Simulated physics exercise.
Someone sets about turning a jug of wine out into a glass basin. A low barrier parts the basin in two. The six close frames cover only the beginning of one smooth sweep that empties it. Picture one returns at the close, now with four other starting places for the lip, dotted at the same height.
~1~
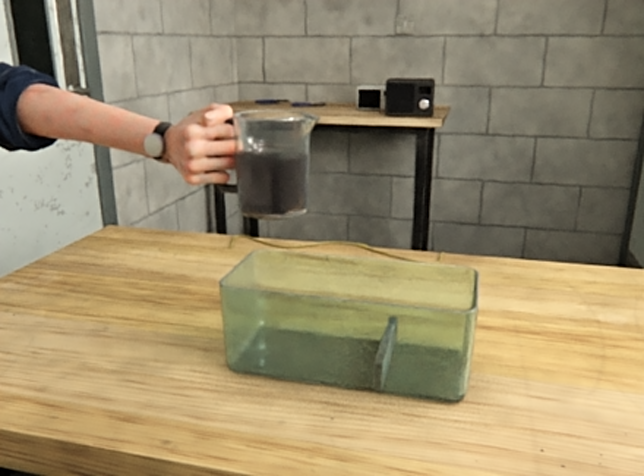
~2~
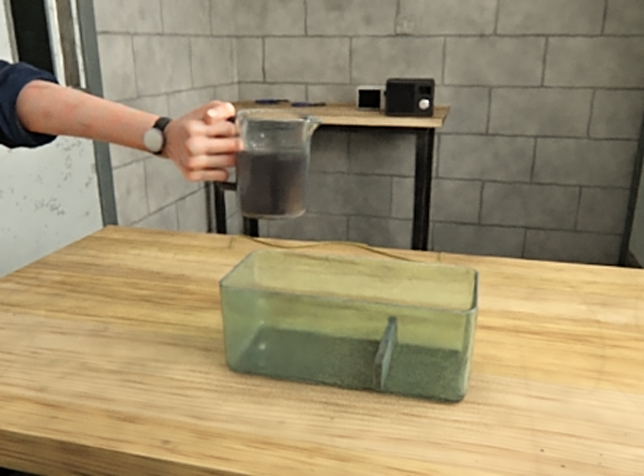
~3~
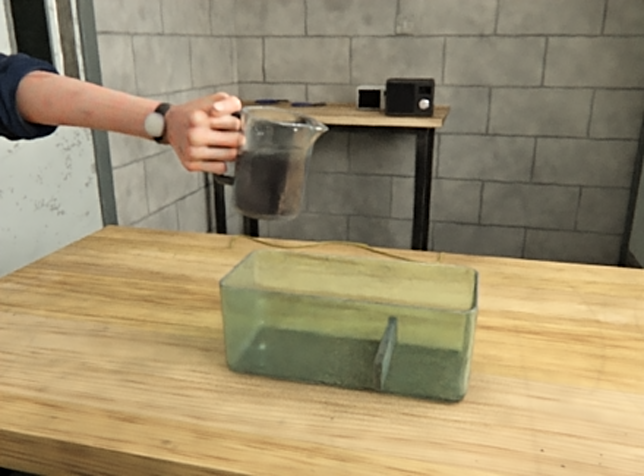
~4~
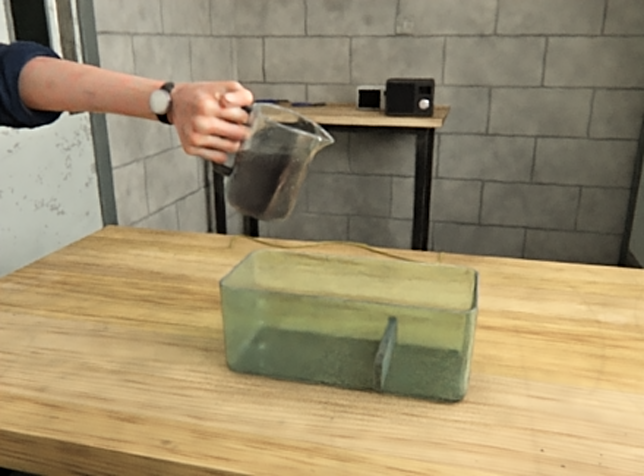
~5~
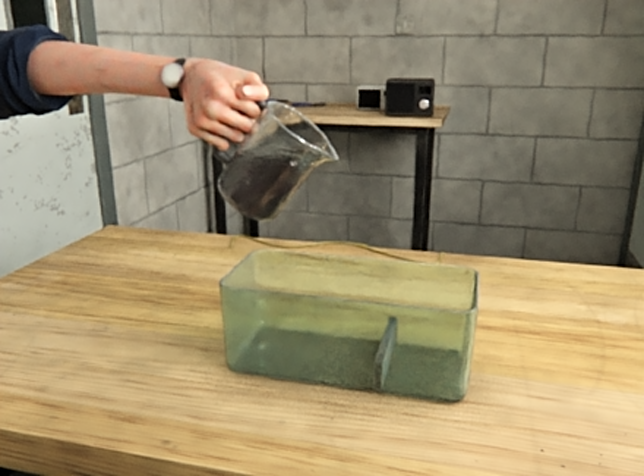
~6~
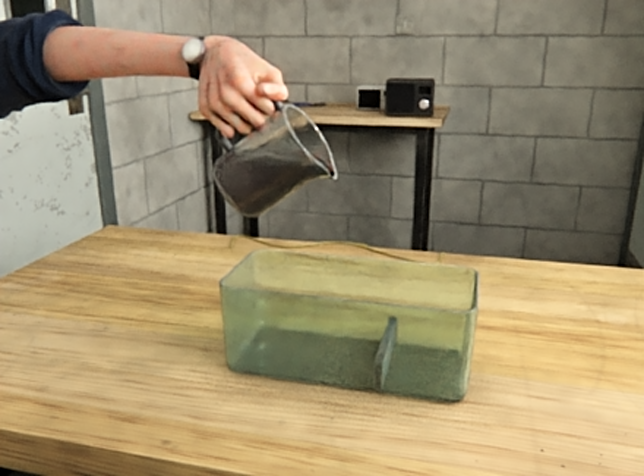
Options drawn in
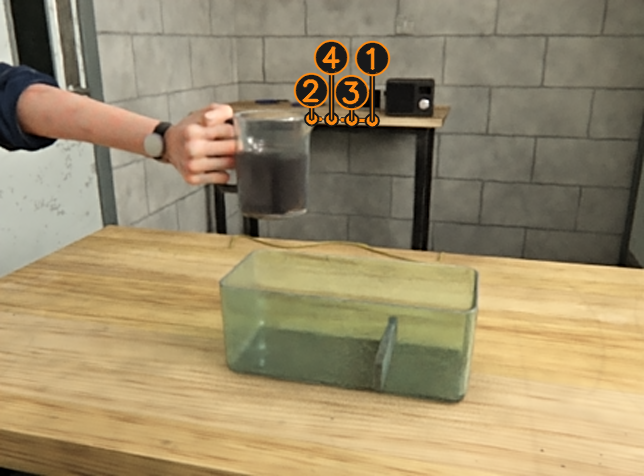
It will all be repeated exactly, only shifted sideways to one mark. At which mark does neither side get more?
Take 4.
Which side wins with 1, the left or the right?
The right side.
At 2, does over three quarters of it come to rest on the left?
Yes, it does.
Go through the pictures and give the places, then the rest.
The first frame shows upright, lip at (318, 119); basin from (228, 366) to (467, 400); top of the wall at (387, 338); nothing has left yet.
The second frame shows tipped about 3°, lip at (320, 121); nothing has left yet.
The third frame shows tipped about 10°, lip at (326, 129); nothing has left yet.
The fourth frame shows tipped about 22°, lip at (332, 141); nothing has left yet.
The fifth frame shows tipped about 37°, lip at (336, 158); nothing has left yet.
The sixth frame shows tipped about 53°, lip at (335, 177); nothing has left yet.
On the marked copy, 1 at (372, 120); 2 at (311, 118); 3 at (351, 120); 4 at (331, 119).
For dot 1, about 19 % ends left of the wall and 79 % right of it.
For dot 2, about 90 % ends left of the wall and 6 % right of it; 4 % is lost outside.
For dot 3, about 10 % ends left of the wall and 89 % right of it.
For dot 4, about 51 % ends left of the wall and 48 % right of it.
